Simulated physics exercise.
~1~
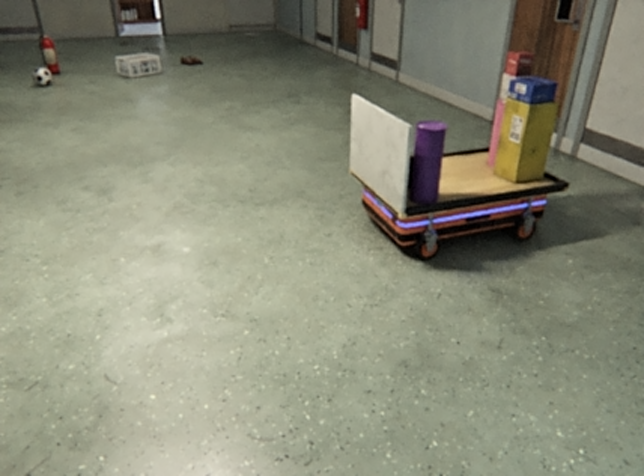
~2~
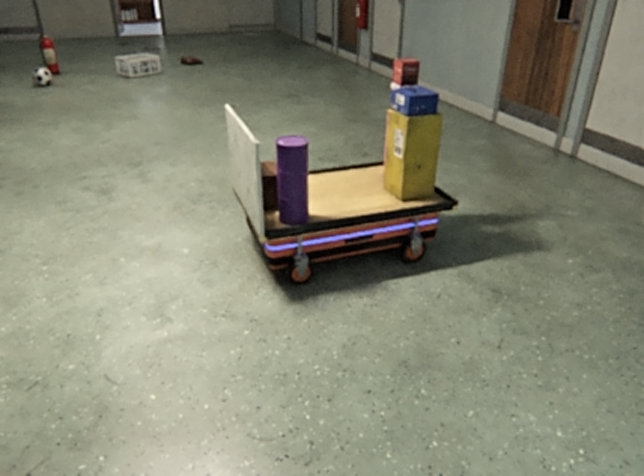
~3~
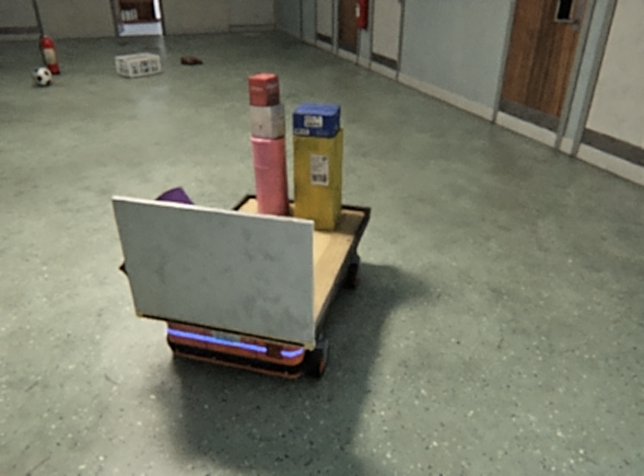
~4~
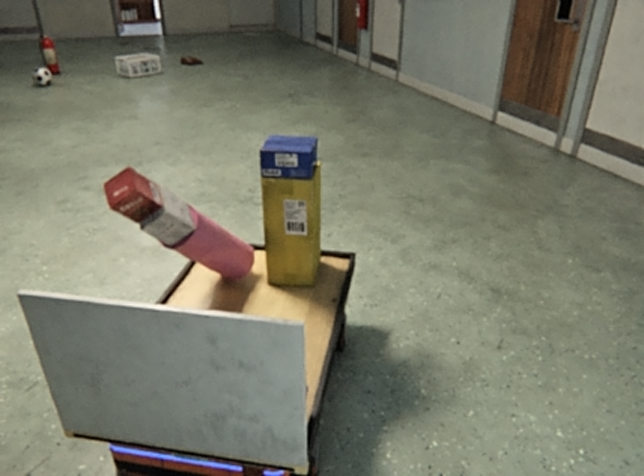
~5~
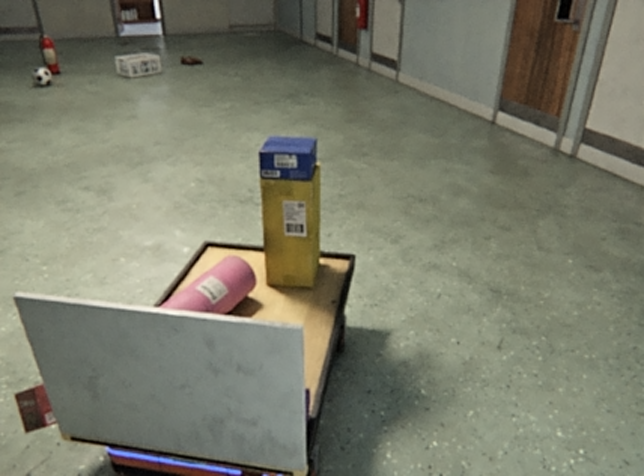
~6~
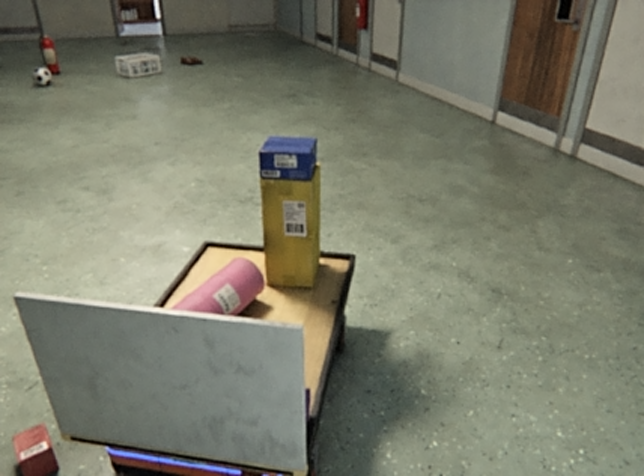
The clip shows a robot cart carrying canisters and boxes across a floor, turning toward the viewer as the purple canister leans and the pink canister topples; it stops with the pink canister lying on deck, a red box on the floor, and the yellow and blue boxes still stacked upright.
